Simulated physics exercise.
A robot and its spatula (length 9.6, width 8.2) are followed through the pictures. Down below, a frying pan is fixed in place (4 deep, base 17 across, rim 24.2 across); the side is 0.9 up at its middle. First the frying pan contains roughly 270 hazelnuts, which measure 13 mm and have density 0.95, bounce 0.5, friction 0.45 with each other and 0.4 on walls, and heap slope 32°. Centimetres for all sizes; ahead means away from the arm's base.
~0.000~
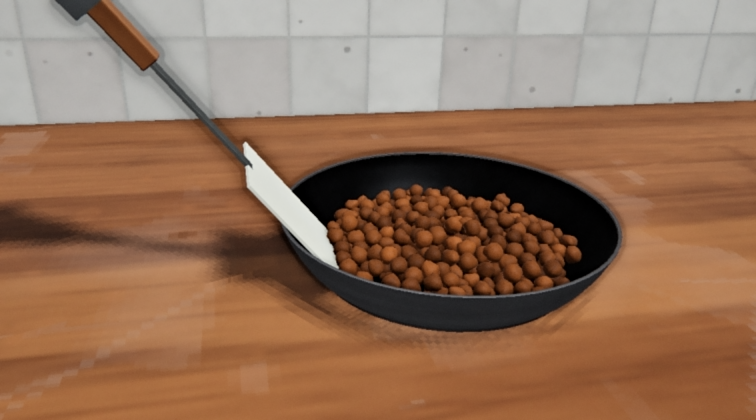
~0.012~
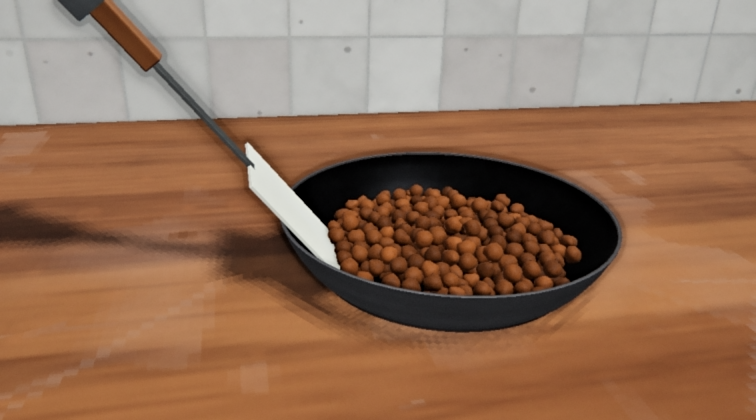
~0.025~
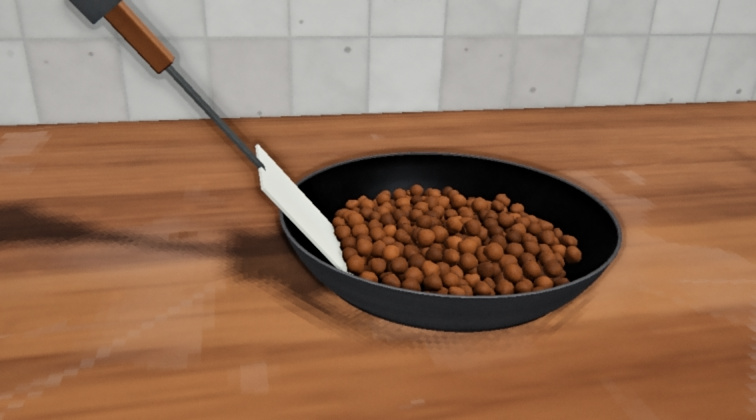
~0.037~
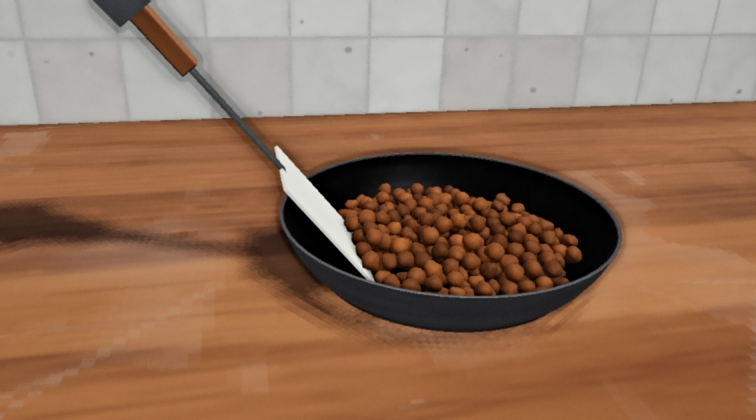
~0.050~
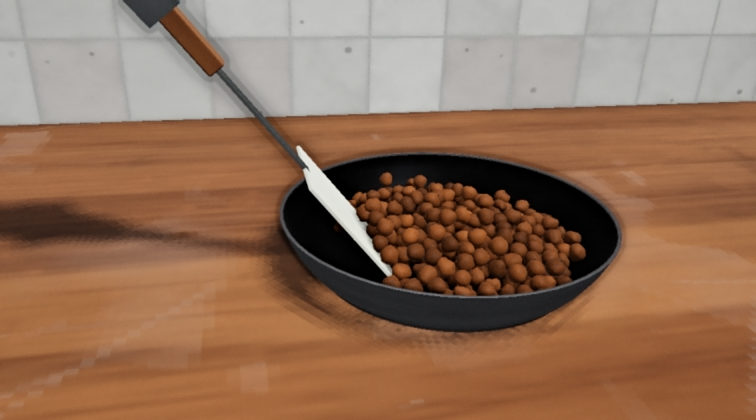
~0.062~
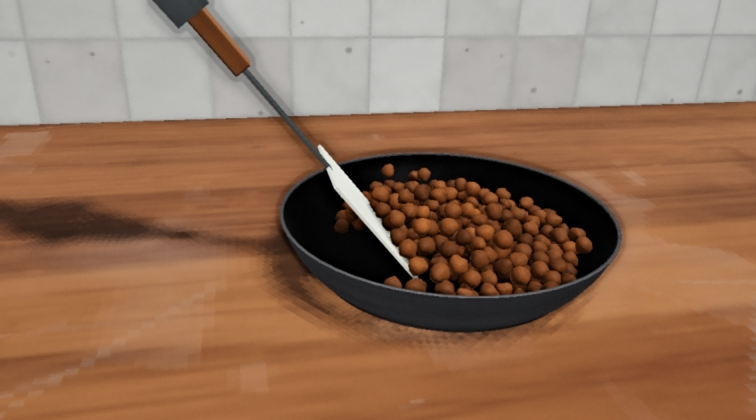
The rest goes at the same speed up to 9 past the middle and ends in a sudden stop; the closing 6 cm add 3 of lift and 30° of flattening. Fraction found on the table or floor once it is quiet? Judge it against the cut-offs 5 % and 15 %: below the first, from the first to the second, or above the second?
Above 15 %.
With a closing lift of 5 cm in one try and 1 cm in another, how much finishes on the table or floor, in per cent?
I'd put it near 30 in a hundred, then near 30 in a hundred.
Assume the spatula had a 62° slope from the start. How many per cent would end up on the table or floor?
That gives about 30 in a hundred.
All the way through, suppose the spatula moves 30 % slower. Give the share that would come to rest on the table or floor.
Then around 25 percent would finish on the table or floor.
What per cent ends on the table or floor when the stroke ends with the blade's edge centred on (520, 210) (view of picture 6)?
I'd estimate about 10 per cent.
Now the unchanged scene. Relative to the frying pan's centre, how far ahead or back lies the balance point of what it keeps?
The kept load is shifted forward by about 4.0 cm.
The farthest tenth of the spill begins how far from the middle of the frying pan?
I reckon it's some 60 centimetres.
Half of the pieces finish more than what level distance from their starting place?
I'd guess close to 5 centimetres.
After 0.09 s, sloping 52°, highest piece 7 above the table; 270 in the frying pan.
After 0.12 s, sloping 44°, highest piece 8 above the table; 270 in the frying pan.
After 0.34 s, sloping 22°, highest piece 19 above the table; 187 in the frying pan, 46 on the table or floor, 37 on the blade or in flight.
After 1.39 s, sloping 22°, highest piece 4 above the table; 186 in the frying pan, 84 on the table or floor.
At rest, 186 in the frying pan, 84 on the table or floor. That is 31 % on the table or floor.
